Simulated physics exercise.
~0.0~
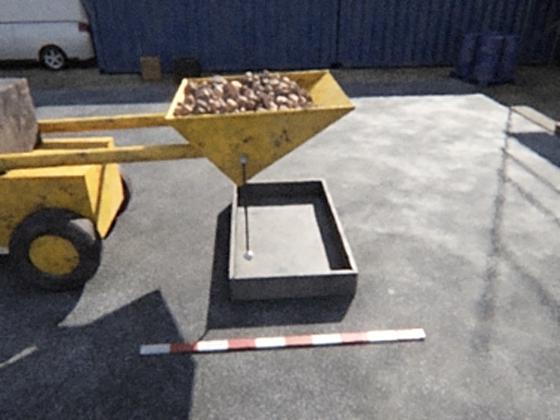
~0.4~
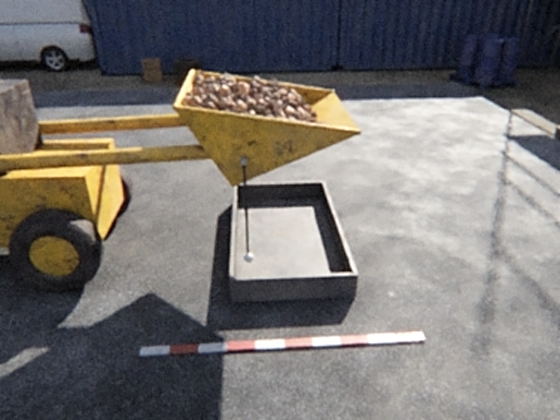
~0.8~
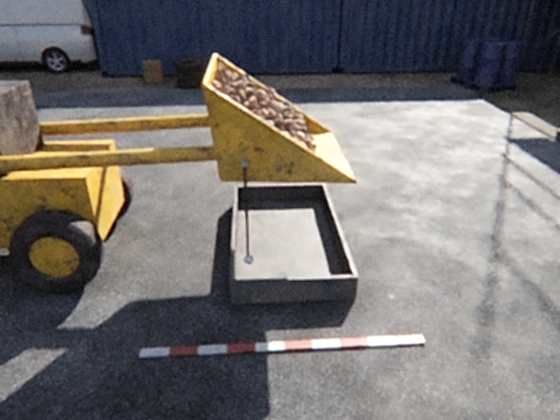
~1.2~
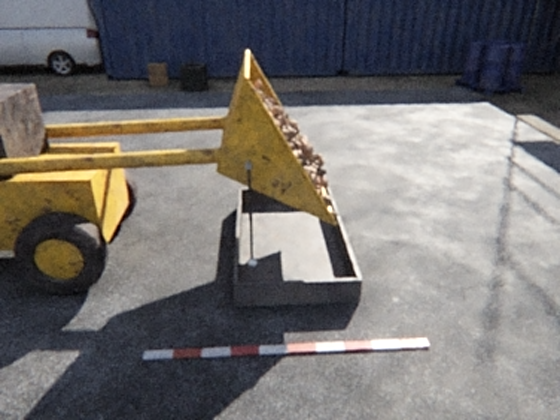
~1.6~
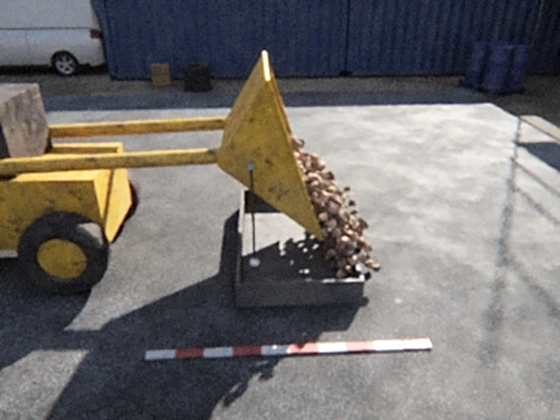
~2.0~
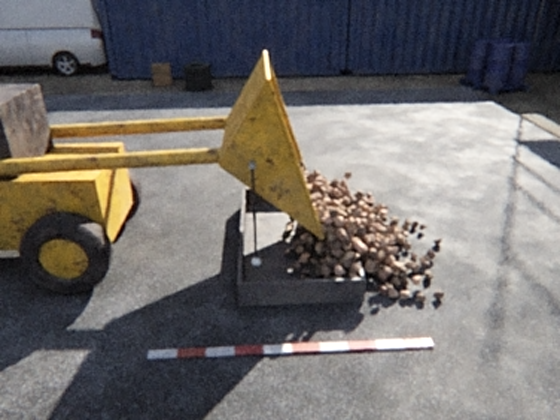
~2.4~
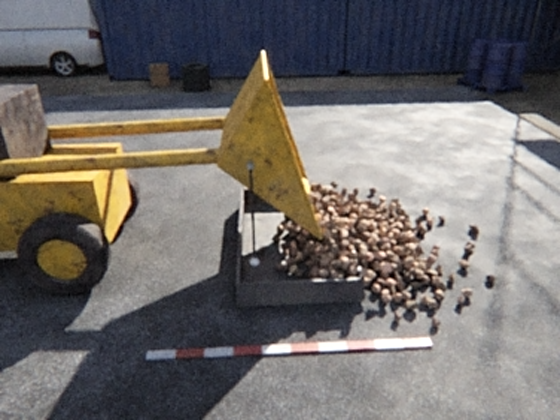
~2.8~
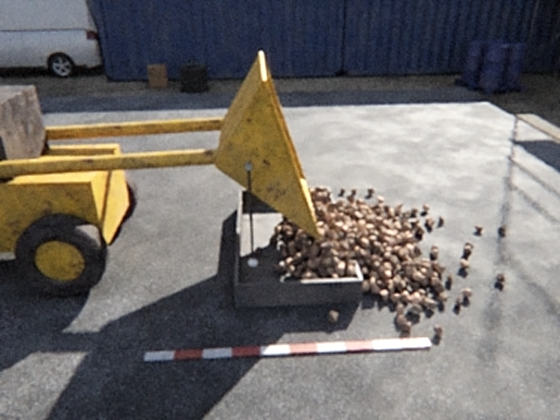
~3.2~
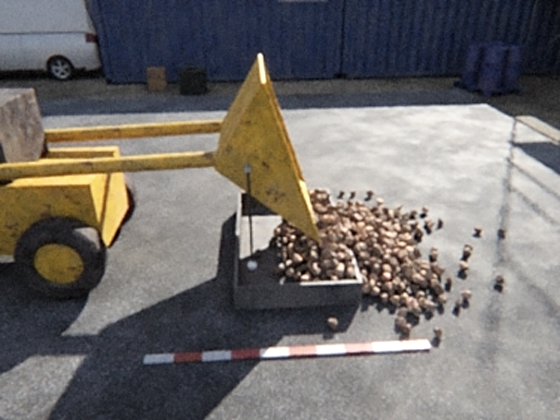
The clip opens on a yellow loader at the left, its raised bucket heaped with brown stones above a shallow grey bin, with a red and white staff lying on the ground in front. The bucket tips forward to the right, gently at first and then steeply, while the stones stay inside. As it tilts further, they slide over the lip and pour down at the bin's right side. The bucket then stops turning and the rest run out, spilling over the edge and scattering across the ground. At the end, the emptied bucket hangs still above a heap lying partly in the bin and partly beyond it.
